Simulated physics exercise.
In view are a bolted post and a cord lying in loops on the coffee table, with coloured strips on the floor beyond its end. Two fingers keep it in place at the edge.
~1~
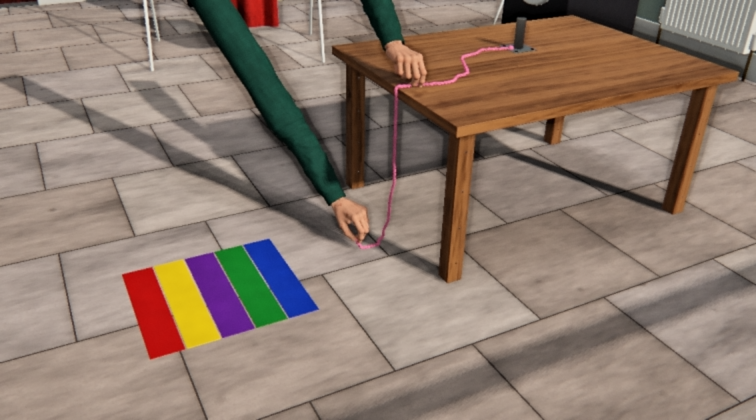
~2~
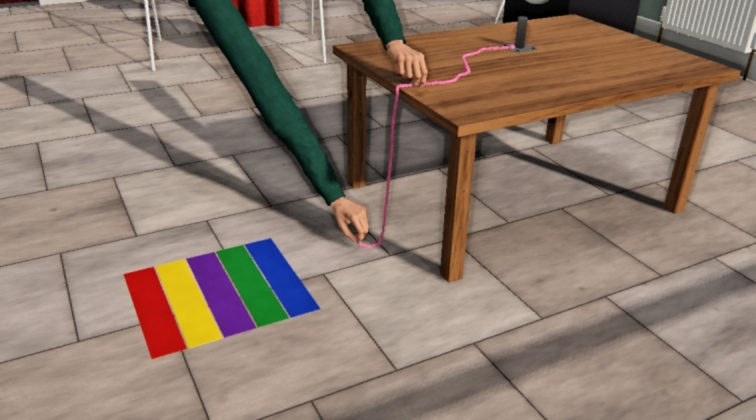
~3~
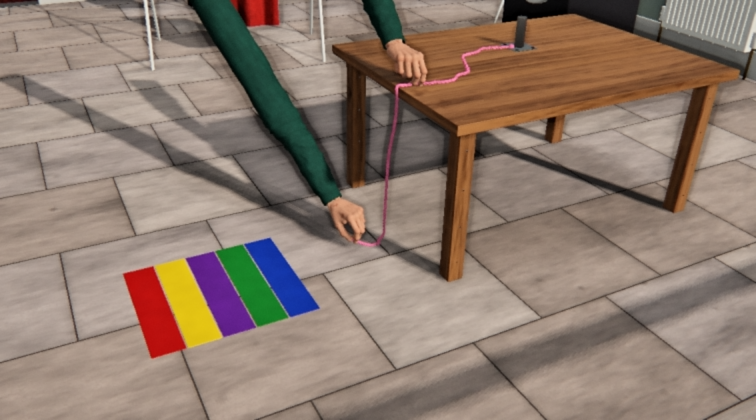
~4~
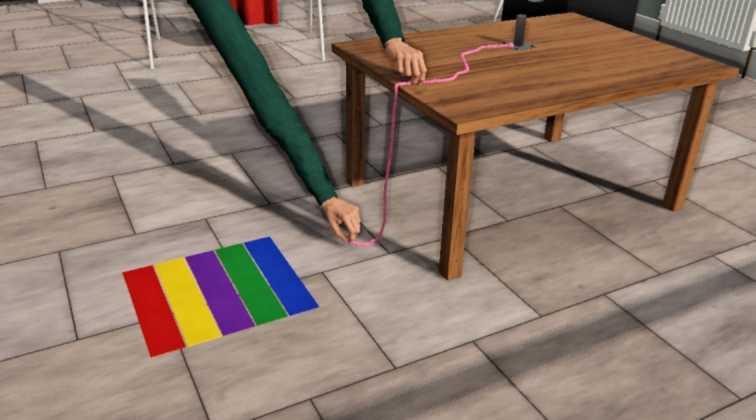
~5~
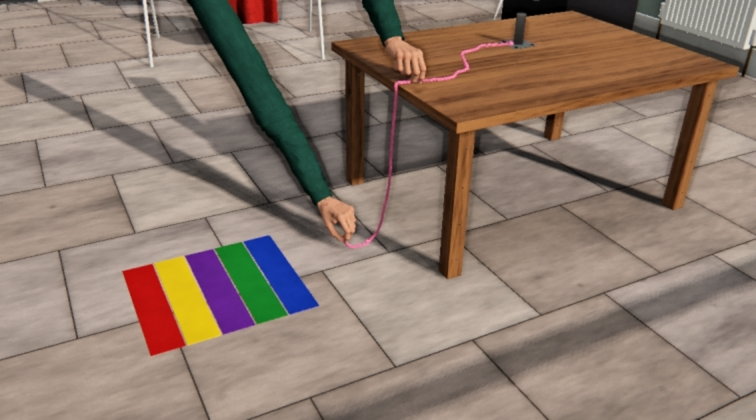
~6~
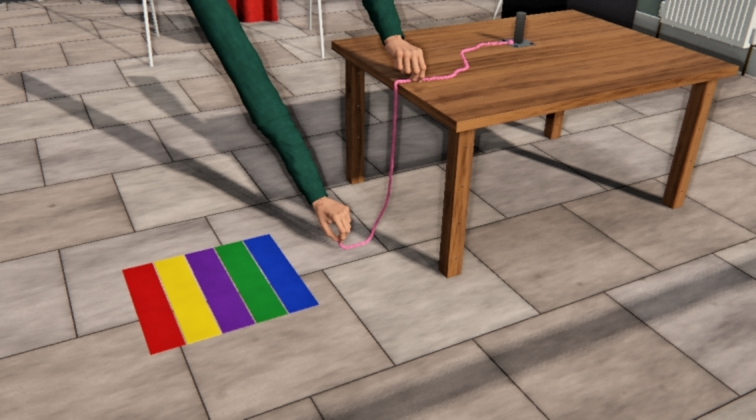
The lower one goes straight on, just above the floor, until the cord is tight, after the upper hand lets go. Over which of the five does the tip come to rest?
Over the purple one.
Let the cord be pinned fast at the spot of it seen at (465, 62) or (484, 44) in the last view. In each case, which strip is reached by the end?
Try 1: Green; try 2: Purple.
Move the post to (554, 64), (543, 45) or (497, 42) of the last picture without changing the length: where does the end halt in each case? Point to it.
Approximate places, in that order: (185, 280), (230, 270), (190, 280).
A little later, end near (260, 260); over green.
Next, end near (228, 268); over purple.
When it is tight, end near (210, 273); over purple. It gets as far as the purple strip.
